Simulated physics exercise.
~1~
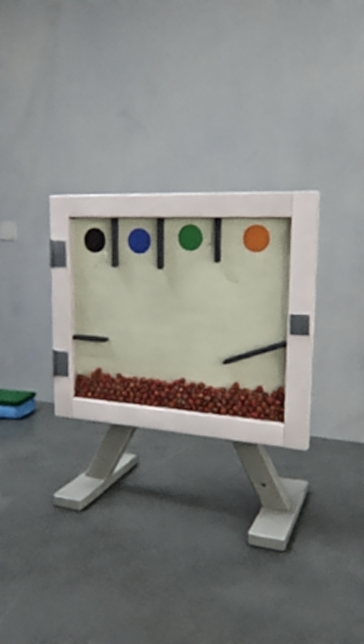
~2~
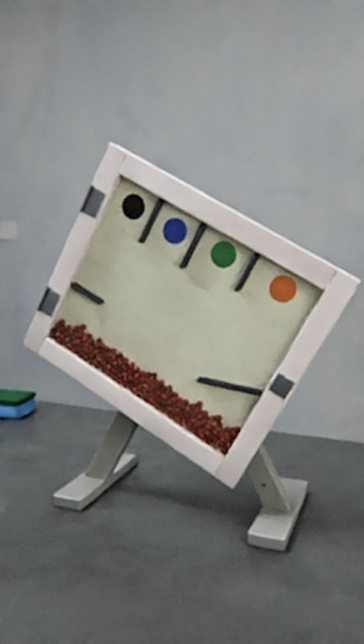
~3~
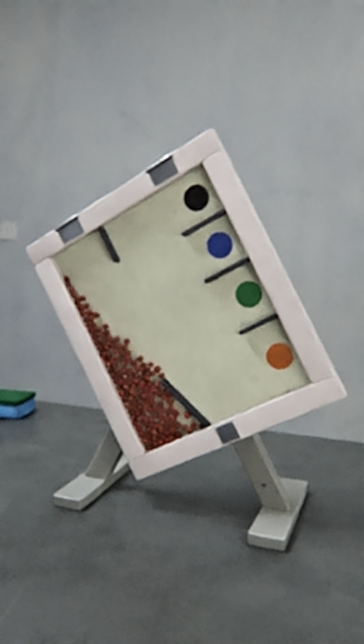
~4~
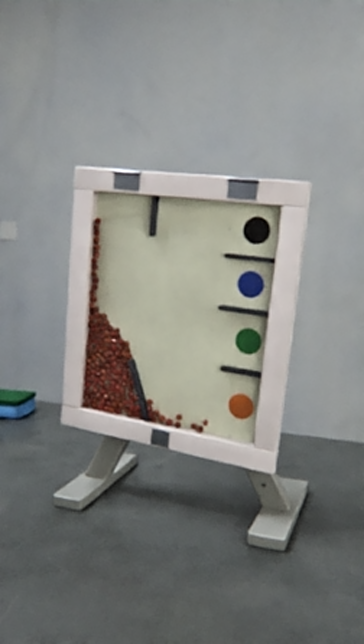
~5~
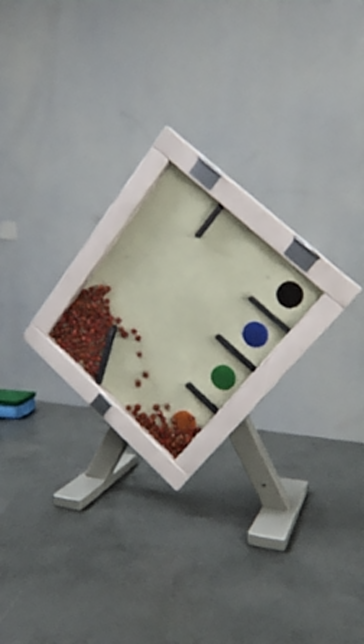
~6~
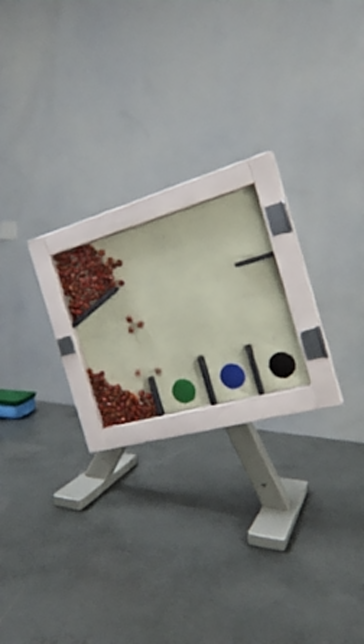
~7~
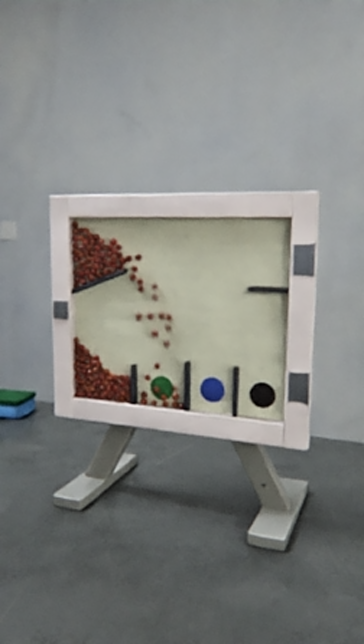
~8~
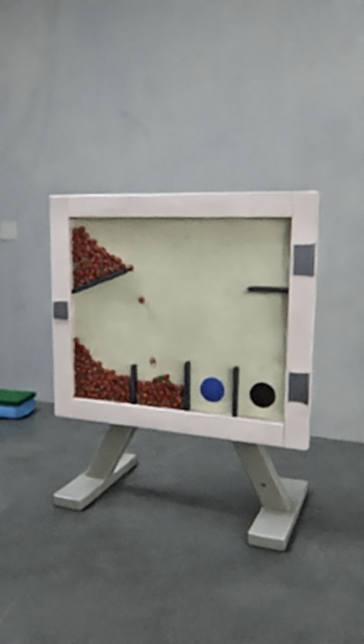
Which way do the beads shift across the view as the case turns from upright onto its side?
The beads shift to the left, gathering along the left side of the case.
